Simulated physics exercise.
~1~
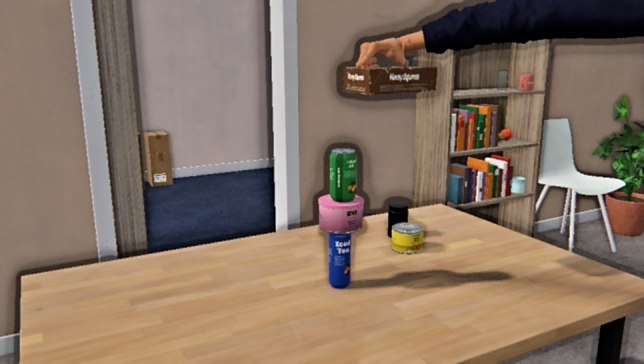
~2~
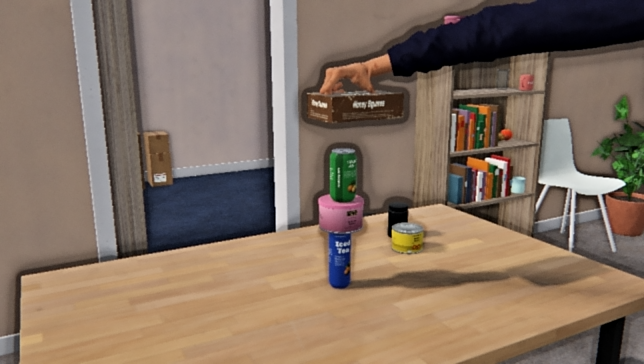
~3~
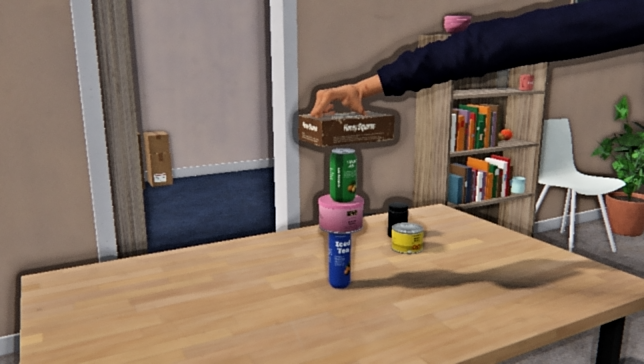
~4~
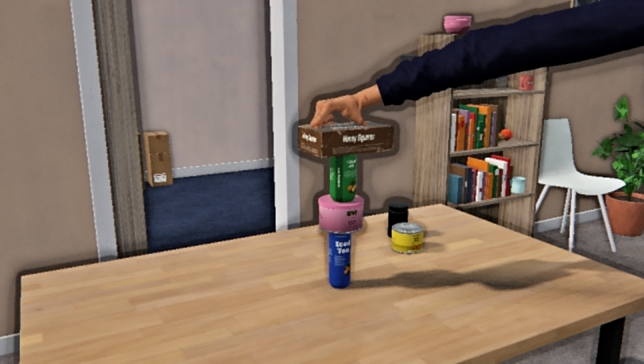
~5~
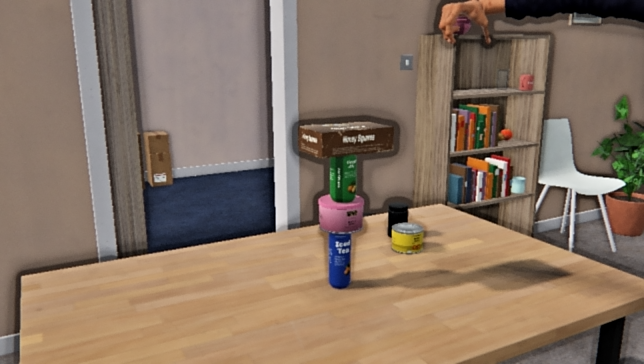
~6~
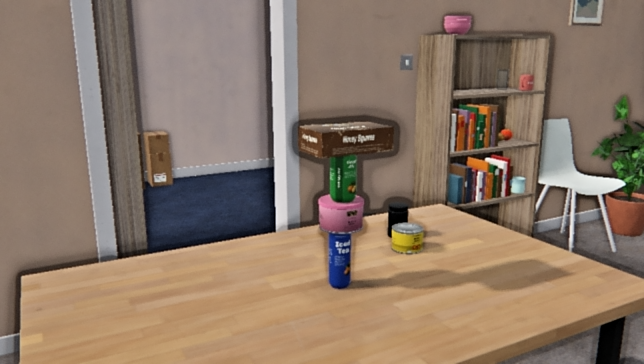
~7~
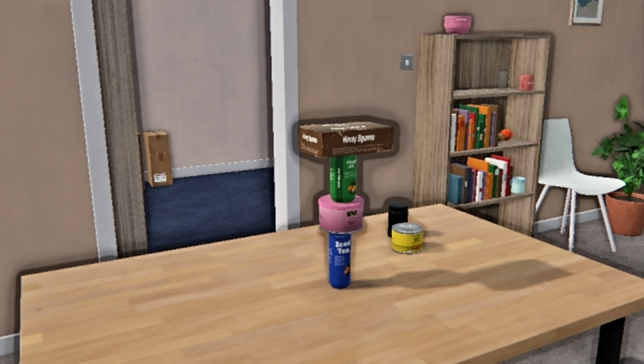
A brown packet, gripped by a hand reaching in from the upper right, hangs above a light wooden table seen from a fixed, slightly raised view in a room with a door, bookshelf, white chair and plant. On the table, a green can stands on a pink tub, with a blue can in front and a black jar and yellow tub to the right. The hand carries the packet left and down, then sets it flat on the green can. It lets go and withdraws to the upper right. The packet stays balanced on top, and the pile stands still.
